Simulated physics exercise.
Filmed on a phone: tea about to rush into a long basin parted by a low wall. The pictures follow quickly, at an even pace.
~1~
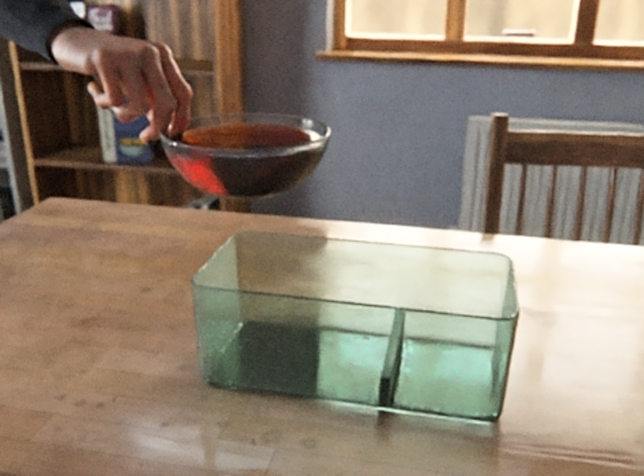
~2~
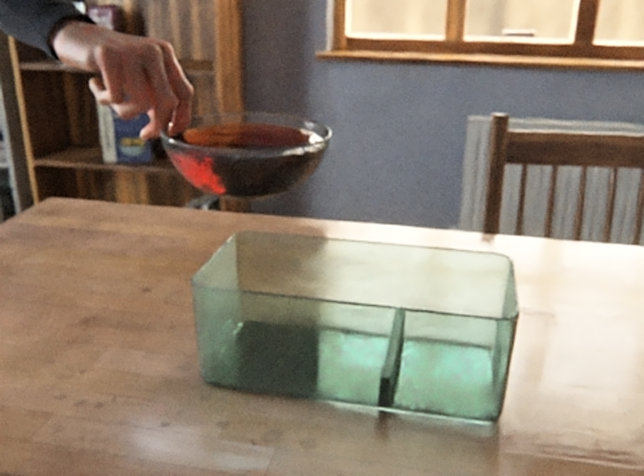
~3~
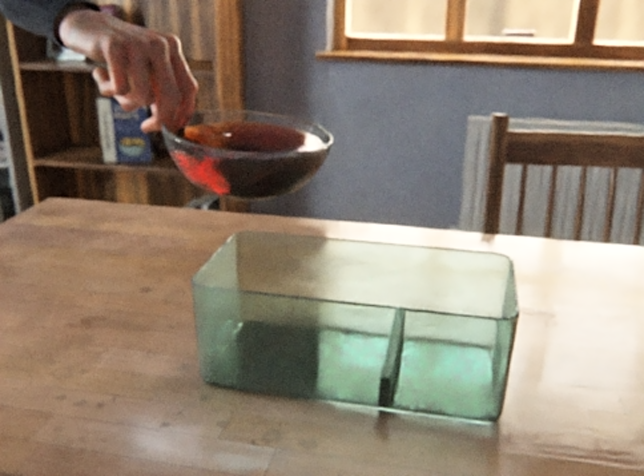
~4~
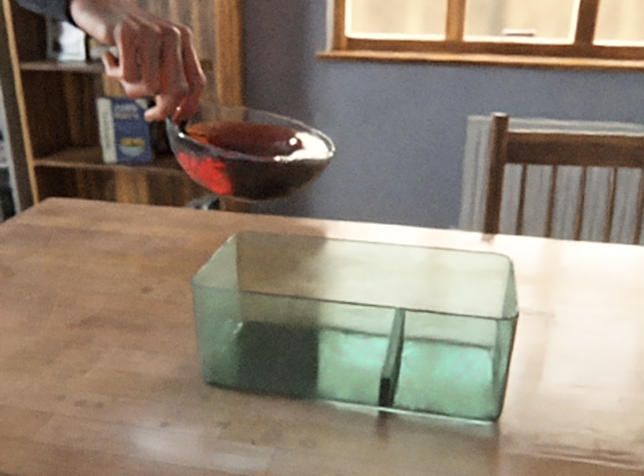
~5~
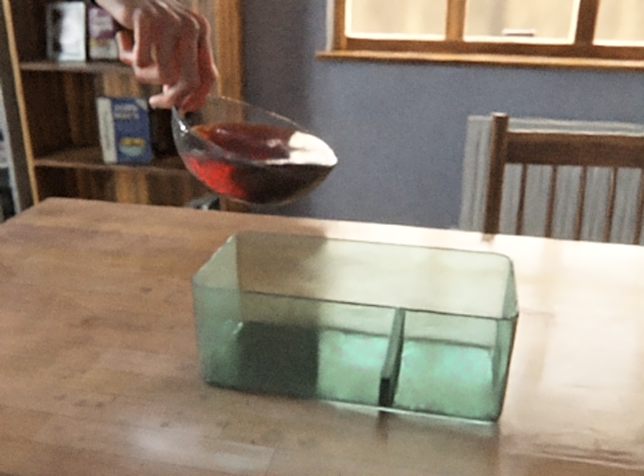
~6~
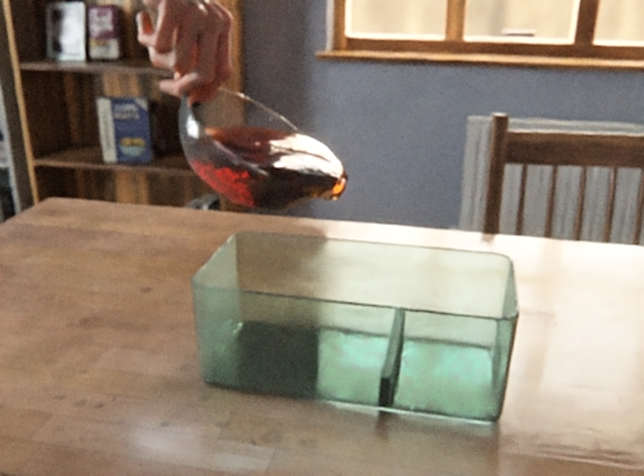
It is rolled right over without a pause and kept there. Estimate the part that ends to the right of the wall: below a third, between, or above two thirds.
The share right of the wall is less than a third.
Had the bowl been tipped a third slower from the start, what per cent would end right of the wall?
Near 30 %.
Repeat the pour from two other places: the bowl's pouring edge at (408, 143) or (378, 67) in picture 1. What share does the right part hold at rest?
Roughly 55 per cent, and 55 per cent.
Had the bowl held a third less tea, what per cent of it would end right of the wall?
Some 10 per cent.
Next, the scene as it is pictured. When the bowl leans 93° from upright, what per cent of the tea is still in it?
Roughly 5 in a hundred.
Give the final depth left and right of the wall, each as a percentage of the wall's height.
Left: 50 %. Right: 30 %.
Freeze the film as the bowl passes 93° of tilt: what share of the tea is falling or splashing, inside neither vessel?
Some 15 per cent.
A moment on, the bowl is tipped on its side and 4 per cent is still to pour, 65 is left of the wall and 14 right of it.
Next, the bowl is tipped right over and 0 per cent is still to pour, 73 is left of the wall and 21 right of it.
Then the bowl is tipped right over and 0 per cent is still to pour, 71 is left of the wall and 25 right of it.
Later the bowl is tipped right over and 0 per cent is still to pour, 71 is left of the wall and 25 right of it.
Finally, 71 per cent lies left of the wall, 25 right of it and 4 outside.
